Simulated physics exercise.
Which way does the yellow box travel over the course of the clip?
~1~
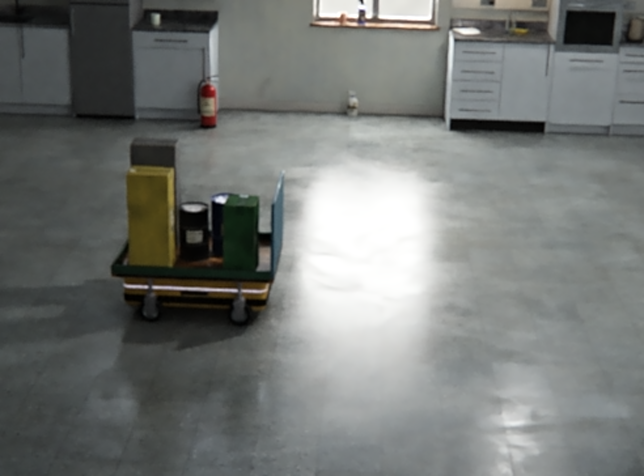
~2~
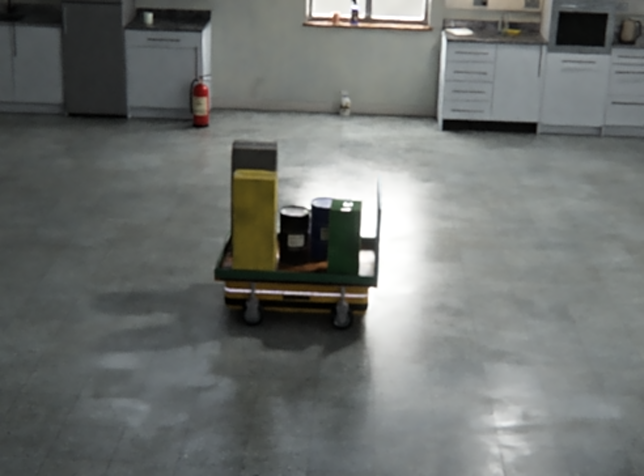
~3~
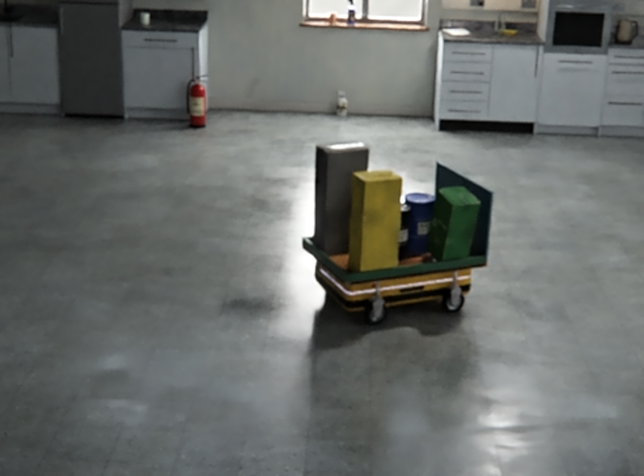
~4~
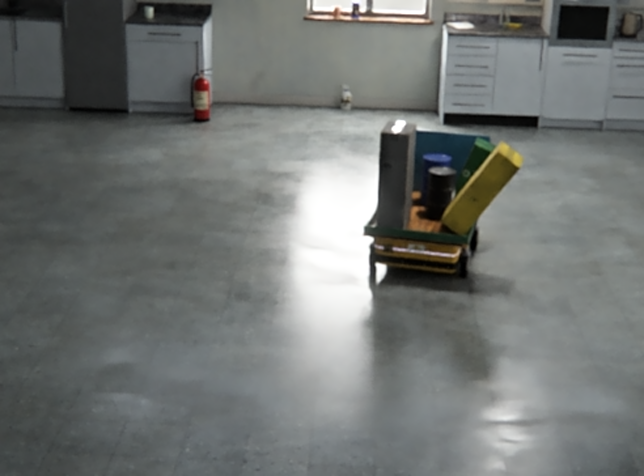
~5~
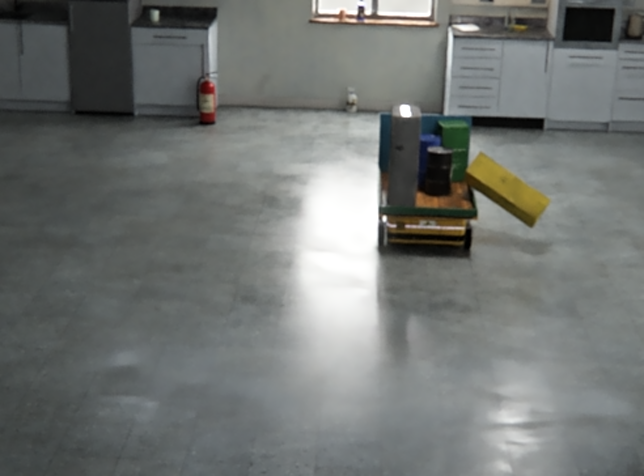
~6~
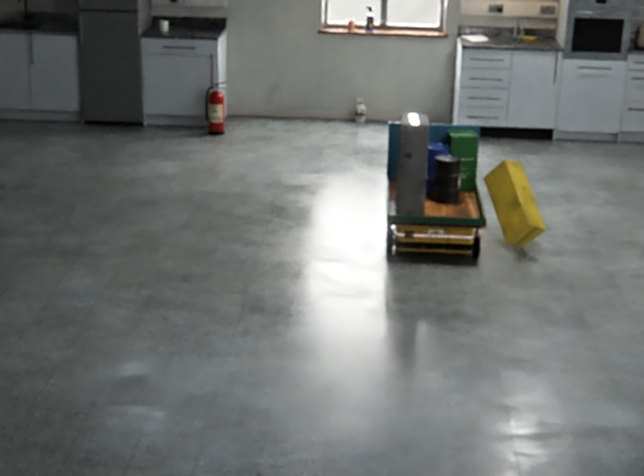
The yellow box moves to the right, first riding on the cart and then tumbling off its right side.
